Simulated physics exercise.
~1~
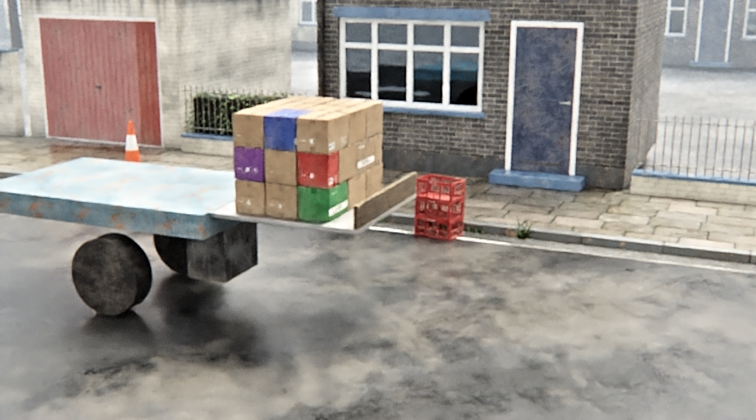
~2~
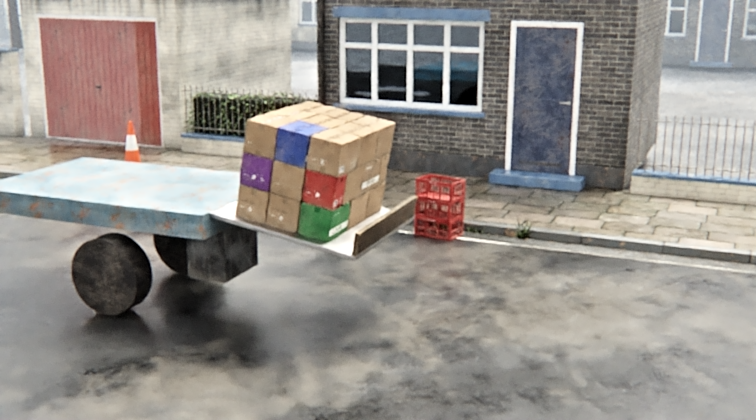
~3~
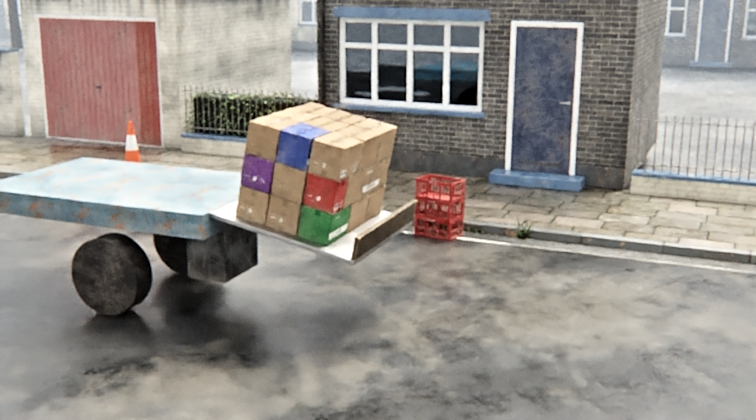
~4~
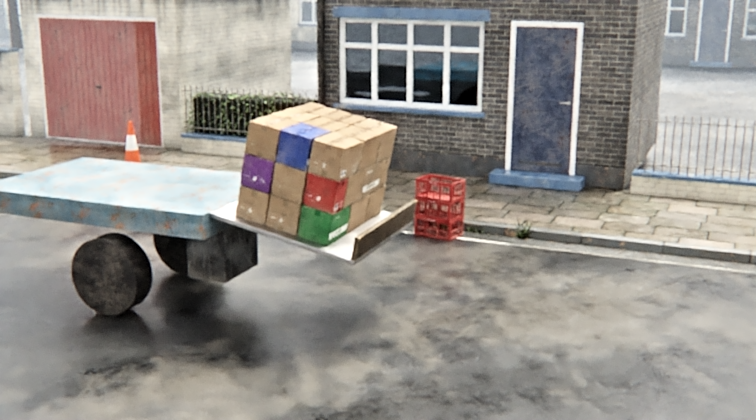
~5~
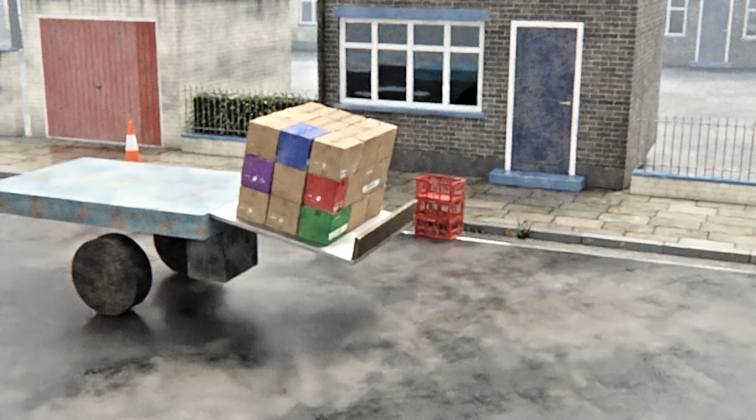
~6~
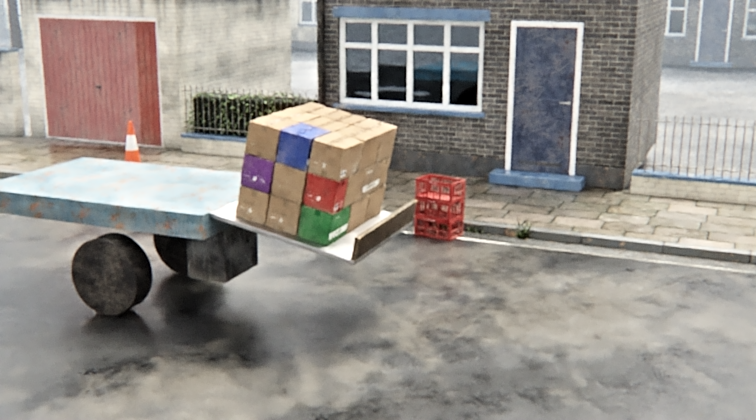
Wet street outside a brick house, the rear flap of a flat-bed tilting down and stacked cartons leaning but staying aboard.
